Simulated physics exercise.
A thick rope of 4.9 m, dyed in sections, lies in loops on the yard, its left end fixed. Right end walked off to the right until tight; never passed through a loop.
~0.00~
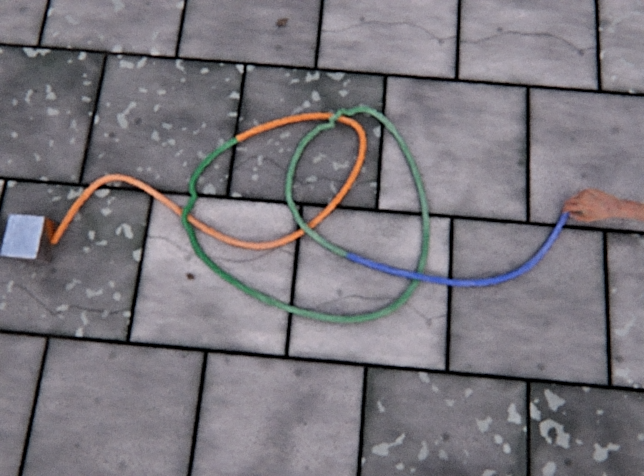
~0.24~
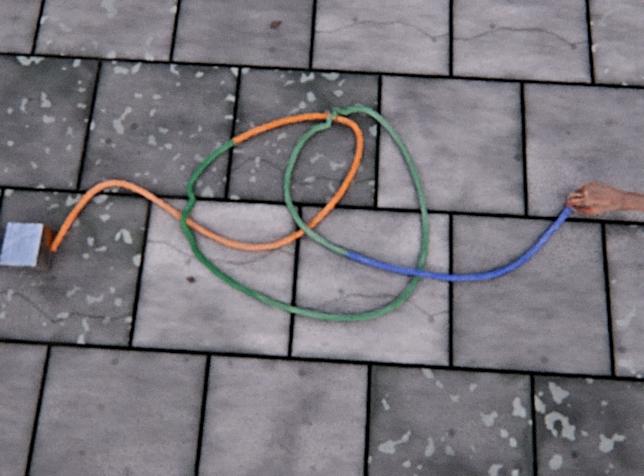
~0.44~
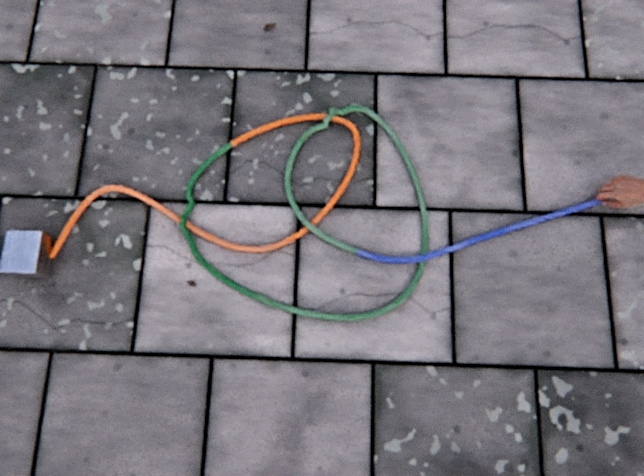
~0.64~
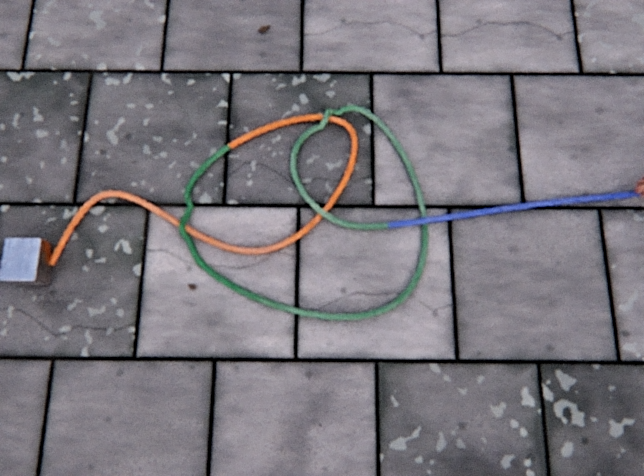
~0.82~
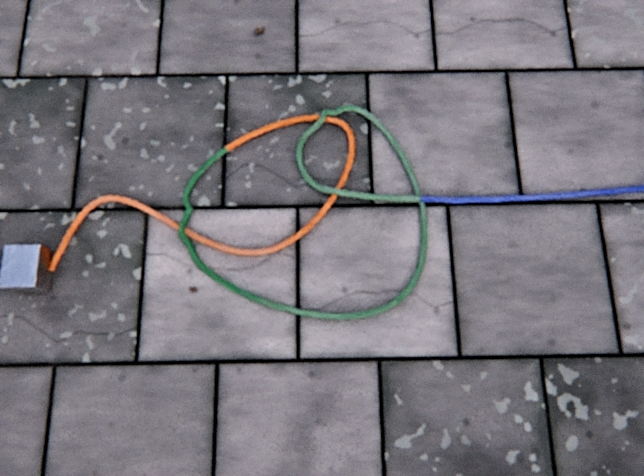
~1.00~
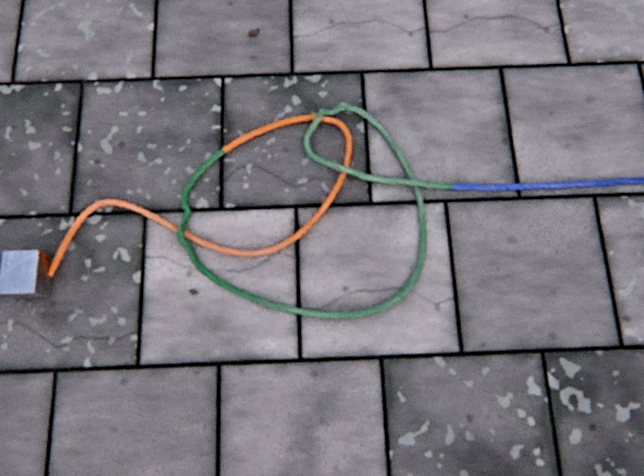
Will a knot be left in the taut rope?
No, I expect the rope will lie straight.
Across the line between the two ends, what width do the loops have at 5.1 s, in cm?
My estimate would be close to 38 cm.
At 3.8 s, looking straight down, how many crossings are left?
There are 1.
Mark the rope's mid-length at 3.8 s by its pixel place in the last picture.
It sits close to pixel (443, 232) in the last view.
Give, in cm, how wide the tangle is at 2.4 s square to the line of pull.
The spread comes to around 62 cm.
By 2.4 s, the ends are 2.8 m apart, loops still 62 cm across.
By 3.8 s, the ends are 3.6 m apart, loops still 42 cm across.
By 5.1 s, the ends are 4.4 m apart, loops still 38 cm across.
By 6.5 s, the ends are 4.9 m apart, and it runs straight.
By 6.8 s, the ends are 4.9 m apart, and it runs straight.
